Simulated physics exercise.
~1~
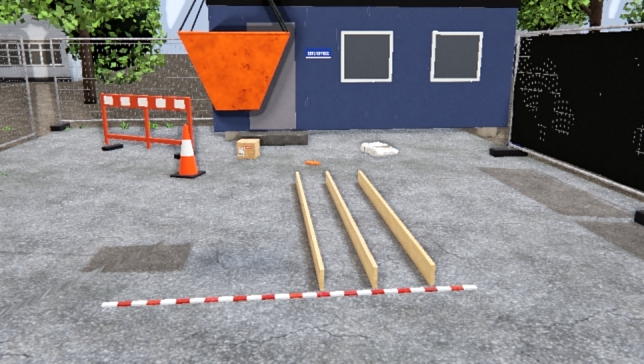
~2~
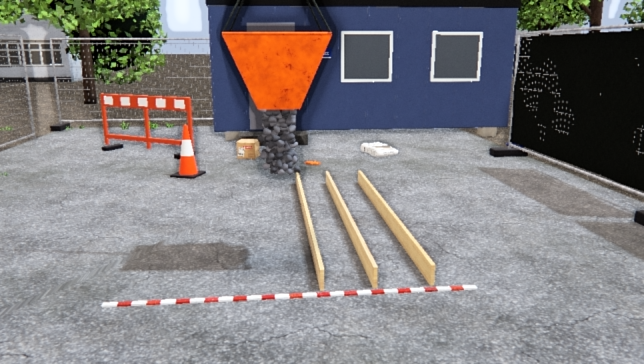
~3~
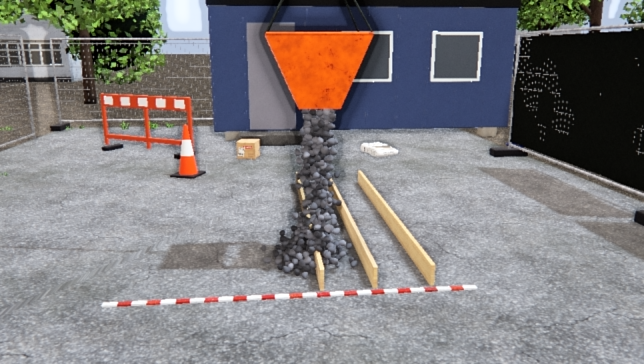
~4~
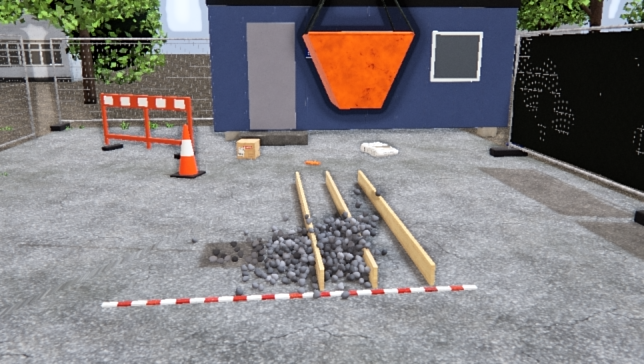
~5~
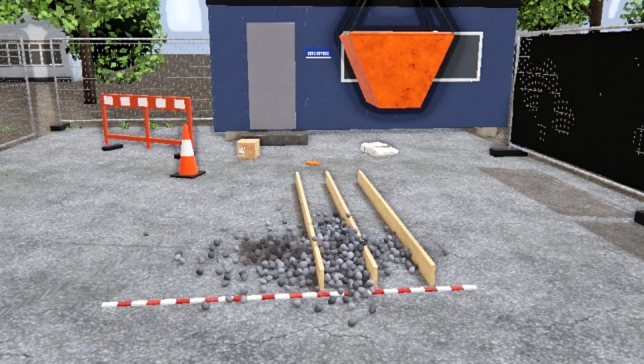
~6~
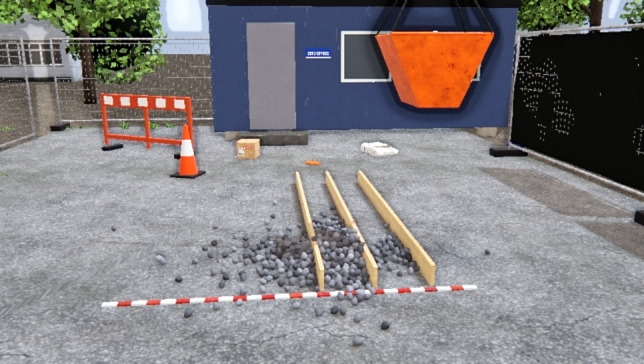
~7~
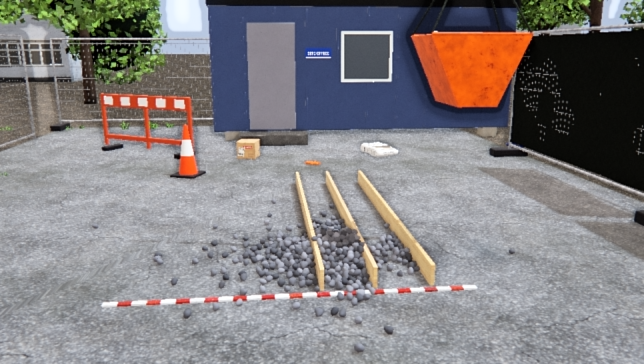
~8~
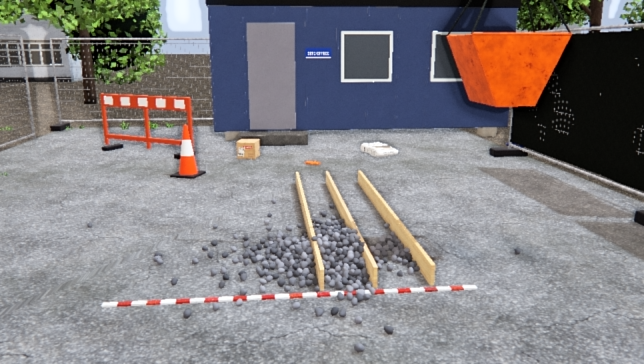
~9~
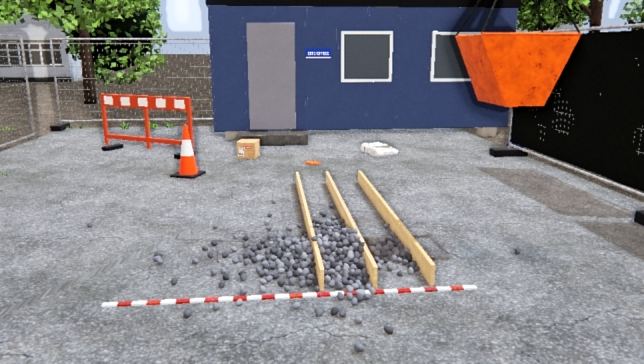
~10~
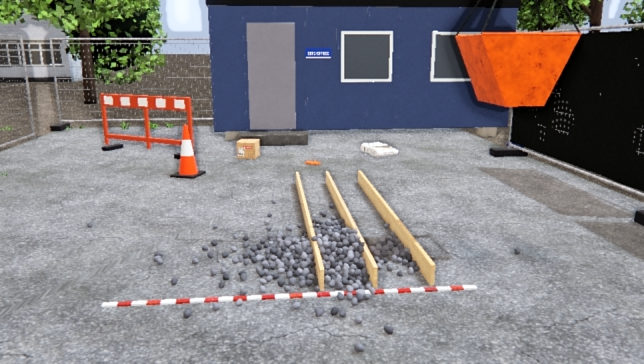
In this clip, an orange skip moves rightwards across a yard, dropping a column of round grey stones onto three wooden planks. The stones tumble and spread, settling mostly in the left bay, with many left of the planks and a few farther right, as the empty skip stops at right.
